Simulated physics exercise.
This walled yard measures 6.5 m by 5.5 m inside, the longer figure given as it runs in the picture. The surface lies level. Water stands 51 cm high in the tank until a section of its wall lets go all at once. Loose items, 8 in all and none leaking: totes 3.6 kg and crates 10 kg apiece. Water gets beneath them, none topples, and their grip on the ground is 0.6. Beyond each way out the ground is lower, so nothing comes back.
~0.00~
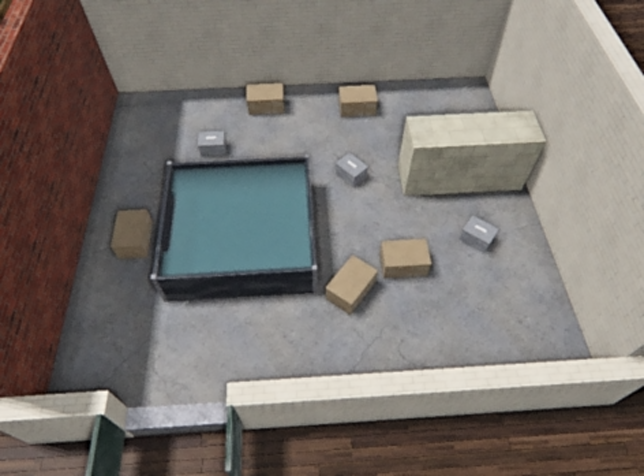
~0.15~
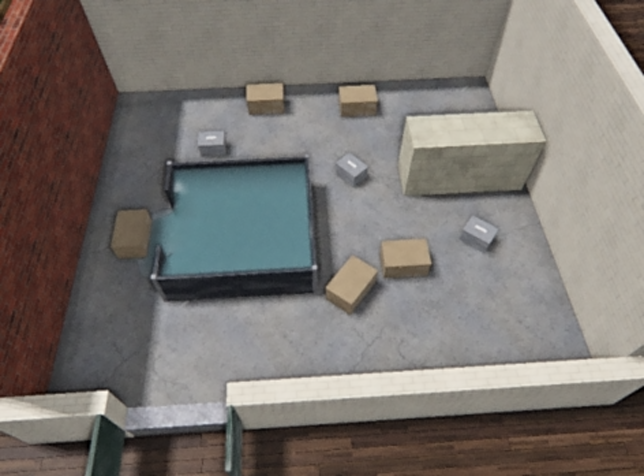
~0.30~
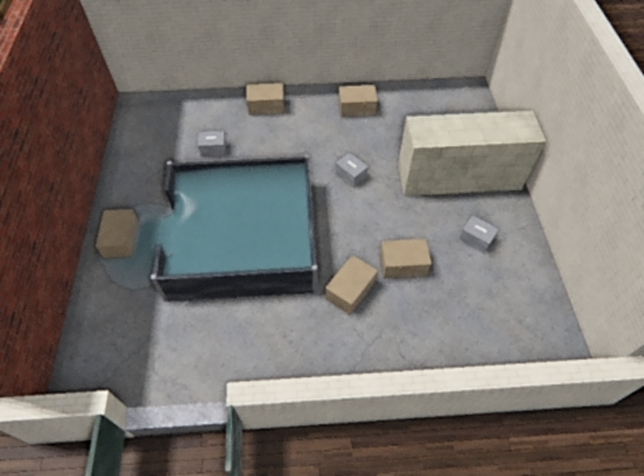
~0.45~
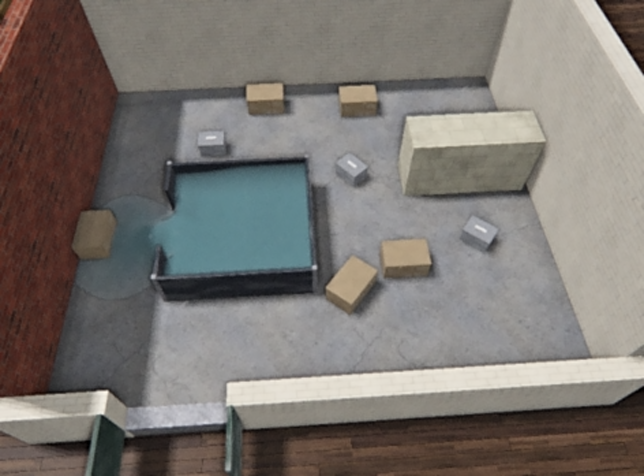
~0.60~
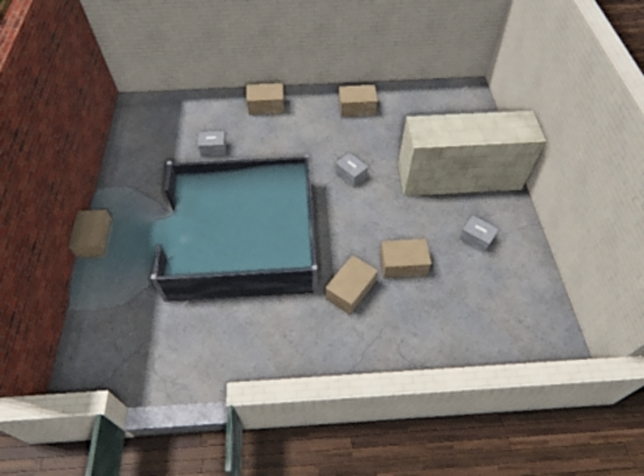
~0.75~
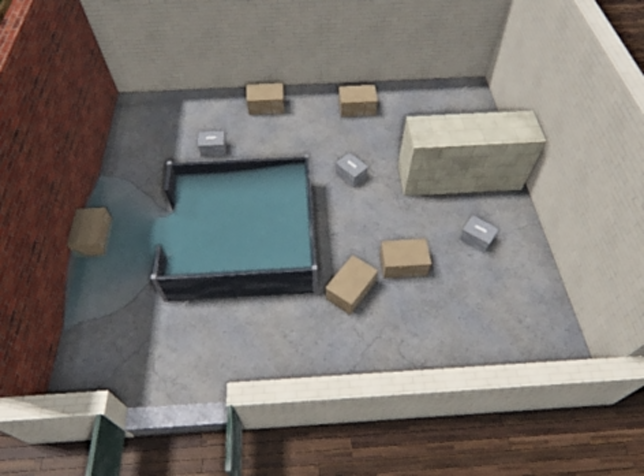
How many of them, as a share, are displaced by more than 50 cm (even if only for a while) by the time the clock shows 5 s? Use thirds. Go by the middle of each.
That comes to less than a third.
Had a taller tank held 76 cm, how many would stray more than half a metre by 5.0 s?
Then 3.
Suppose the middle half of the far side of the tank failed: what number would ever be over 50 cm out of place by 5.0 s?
Then 4.
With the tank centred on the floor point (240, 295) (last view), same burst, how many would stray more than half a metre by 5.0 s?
In that case 2 of them.
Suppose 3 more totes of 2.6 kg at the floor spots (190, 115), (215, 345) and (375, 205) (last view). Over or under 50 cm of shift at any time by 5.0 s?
In turn: More, past it, under.
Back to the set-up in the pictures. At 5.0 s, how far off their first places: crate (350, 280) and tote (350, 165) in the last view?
In turn: 0 cm, 0 cm.
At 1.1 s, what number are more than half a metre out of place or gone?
By then 1.
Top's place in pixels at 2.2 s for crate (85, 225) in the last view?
Near (93, 181).
After 1.1 s 1 of 8 are over 50 cm from their spots; 1 afloat.
After 2.2 s 1 of 8 are over 50 cm from their spots; 1 afloat.
After 3.5 s 1 of 8 are over 50 cm from their spots; 1 afloat.
After 5.0 s 2 of 8 are over 50 cm from their spots, and 2 have been at some point; 1 afloat.
